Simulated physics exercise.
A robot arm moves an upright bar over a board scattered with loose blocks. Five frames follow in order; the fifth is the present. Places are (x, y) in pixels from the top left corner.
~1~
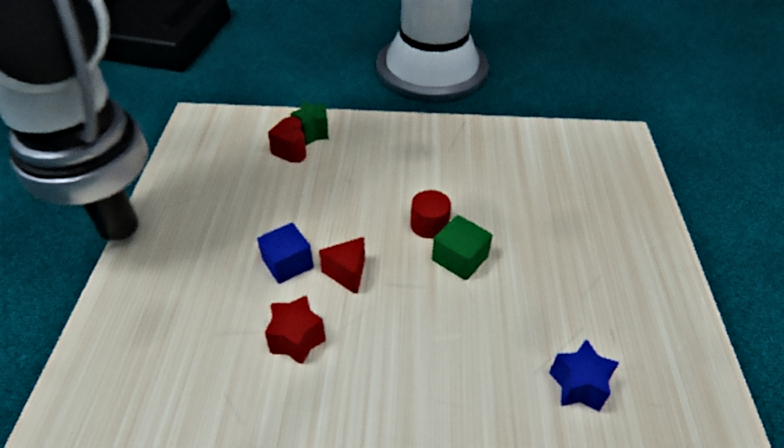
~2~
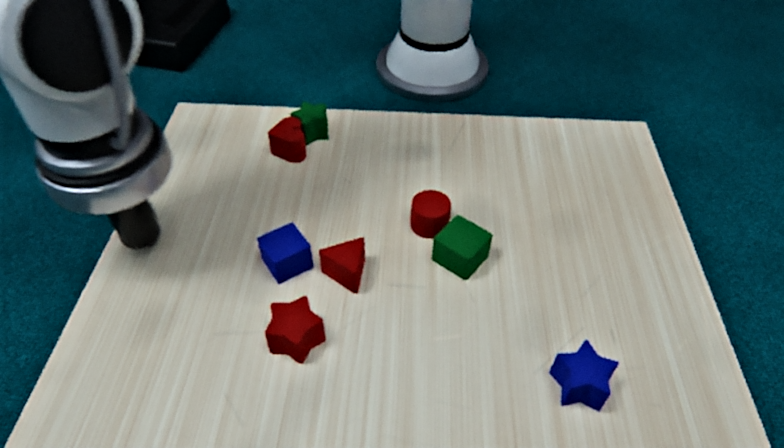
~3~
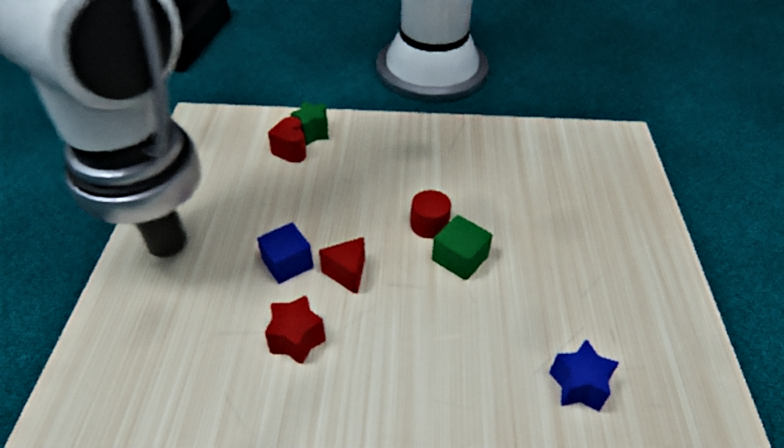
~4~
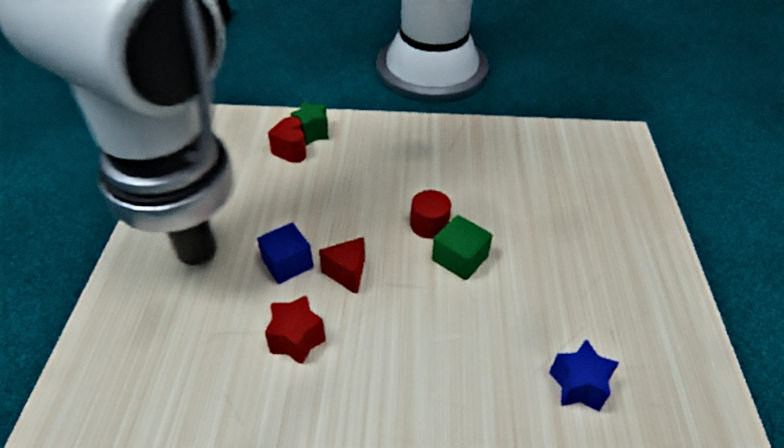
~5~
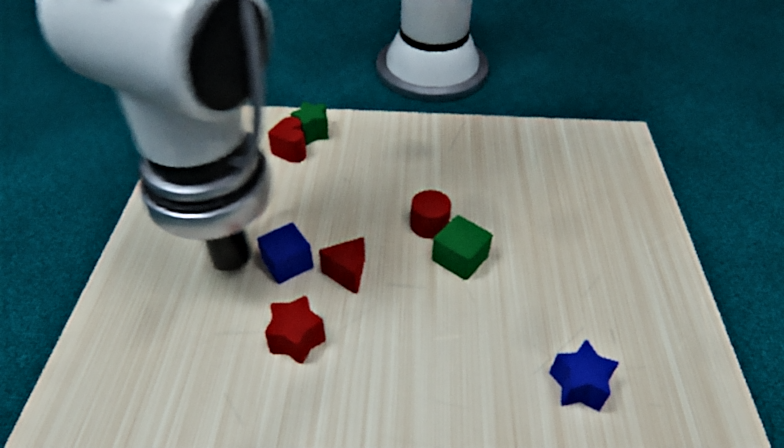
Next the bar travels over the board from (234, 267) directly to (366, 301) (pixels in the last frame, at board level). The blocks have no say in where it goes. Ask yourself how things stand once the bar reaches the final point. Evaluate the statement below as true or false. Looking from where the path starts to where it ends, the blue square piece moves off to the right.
The claim does not hold.
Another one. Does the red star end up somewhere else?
No, that is not what happens.
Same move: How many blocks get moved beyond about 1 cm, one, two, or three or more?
That makes 2 blocks.
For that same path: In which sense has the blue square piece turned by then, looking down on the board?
Looking down, it rotates anti-clockwise.
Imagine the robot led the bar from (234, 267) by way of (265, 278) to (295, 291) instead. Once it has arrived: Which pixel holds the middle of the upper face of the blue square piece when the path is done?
Put as a pixel place, it's (309, 238).
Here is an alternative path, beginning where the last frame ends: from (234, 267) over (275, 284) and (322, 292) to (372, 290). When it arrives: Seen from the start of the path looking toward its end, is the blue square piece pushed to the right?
I believe not.
What follows on the original path. One third of the way, bar (275, 268); blue square piece (309, 238).
Two thirds of the way, bar (321, 279); blue square piece (323, 233), turned 30° anticlockwise; red triangle (360, 254).
At the end, bar (366, 290); blue square piece (323, 233), turned 30° anticlockwise; red star not moved; red triangle (371, 250), turned 20° anticlockwise.
